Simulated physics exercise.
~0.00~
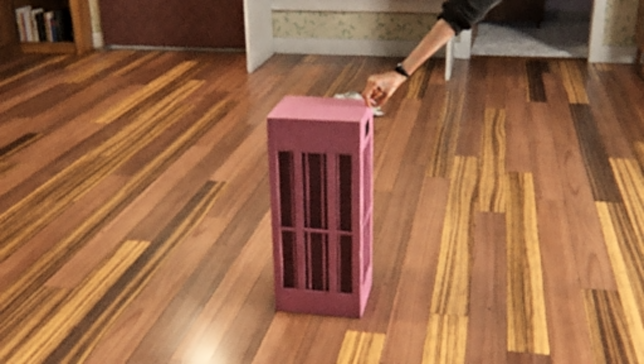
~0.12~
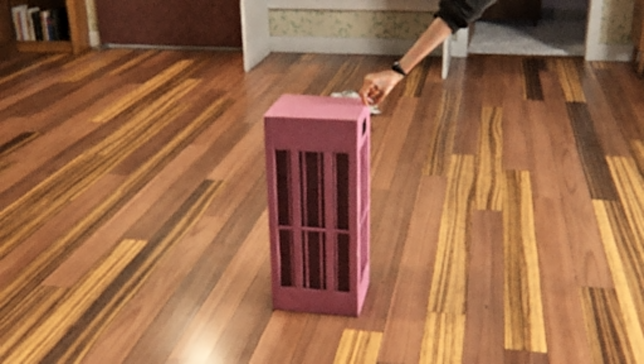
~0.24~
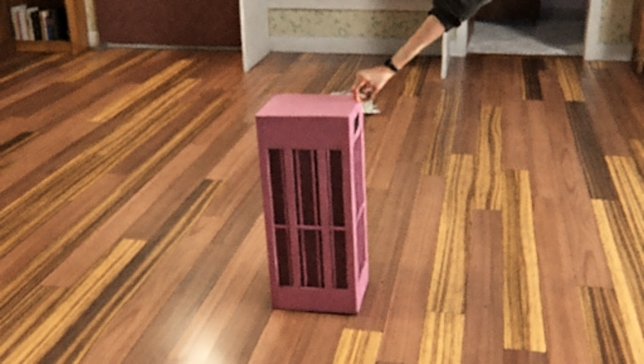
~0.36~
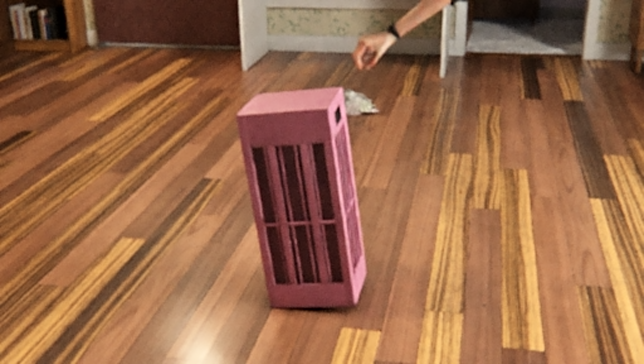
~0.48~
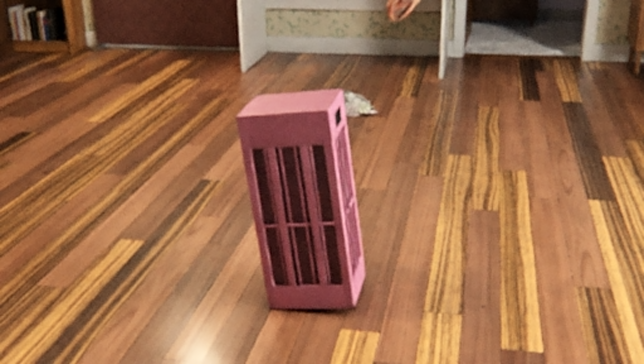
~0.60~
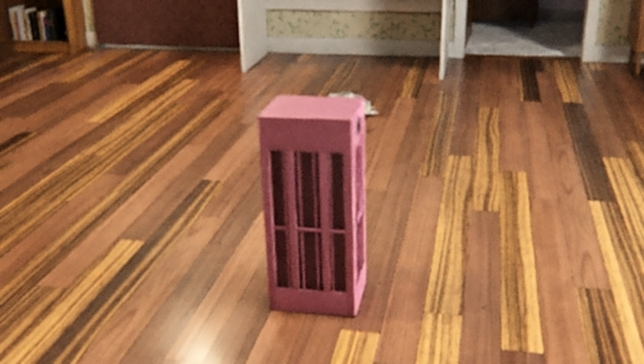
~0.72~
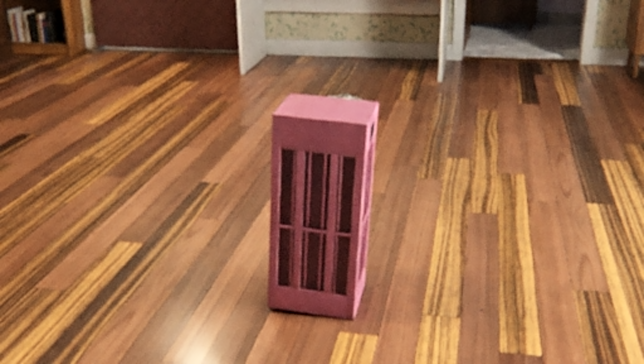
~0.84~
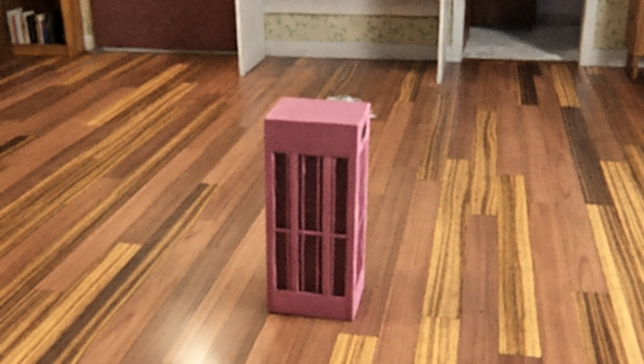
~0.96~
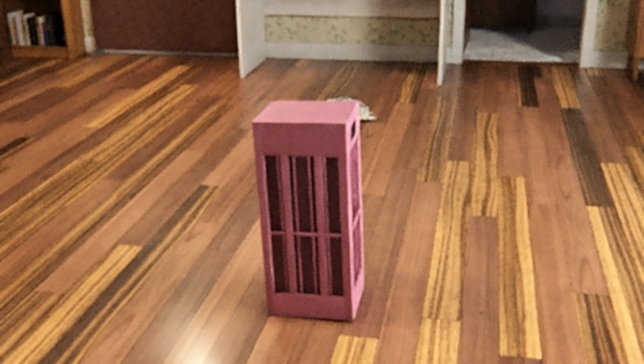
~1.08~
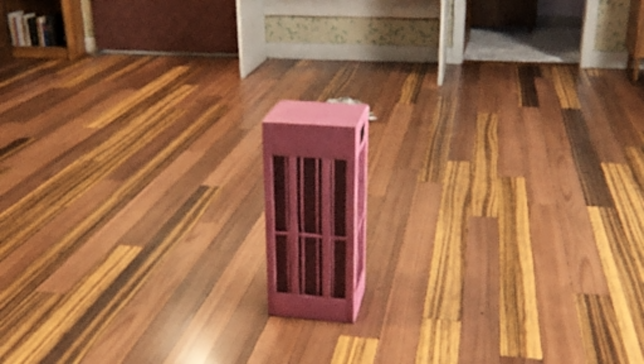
On a wooden floor, a hand tips a pink crate, which rocks and settles upright.
